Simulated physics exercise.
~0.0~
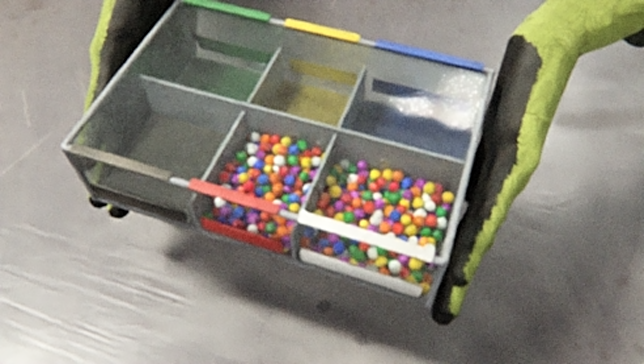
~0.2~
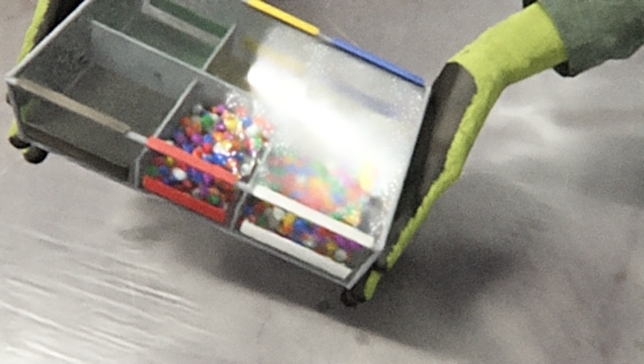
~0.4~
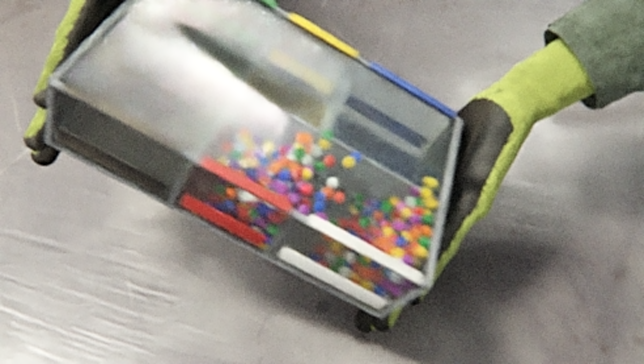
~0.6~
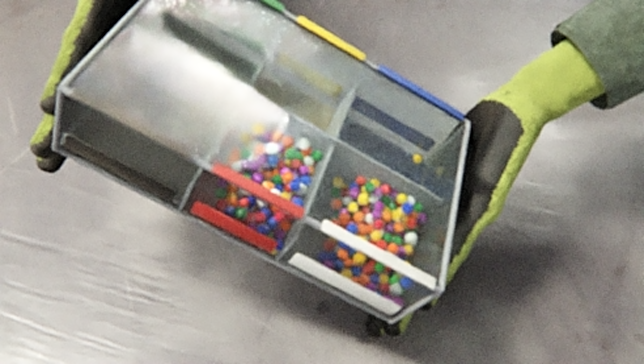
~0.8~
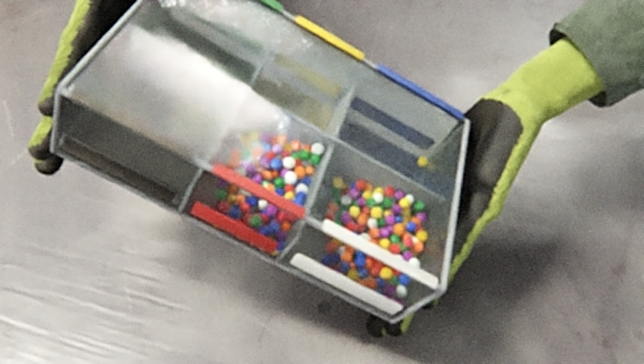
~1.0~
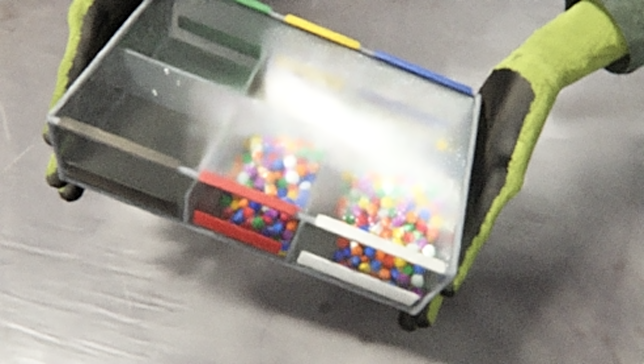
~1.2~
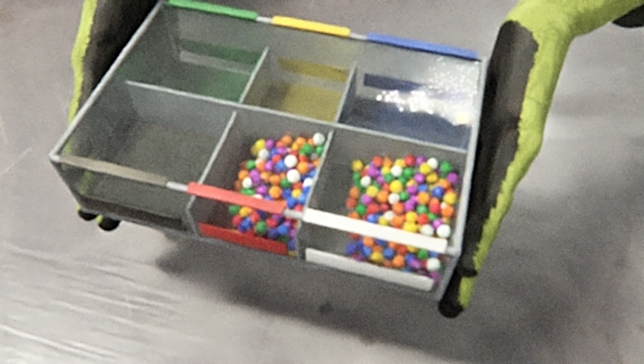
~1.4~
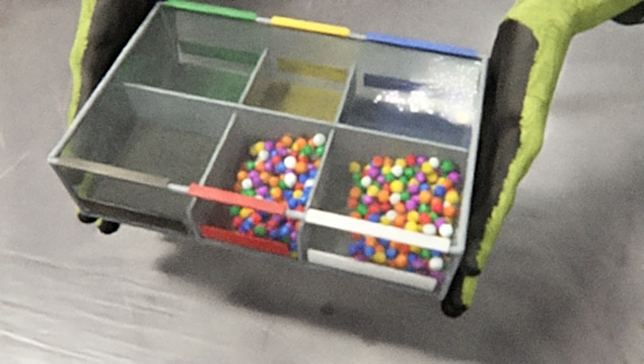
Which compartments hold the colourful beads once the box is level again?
The beads rest in the red and white compartments, while the blue, green, yellow and black ones stay empty.
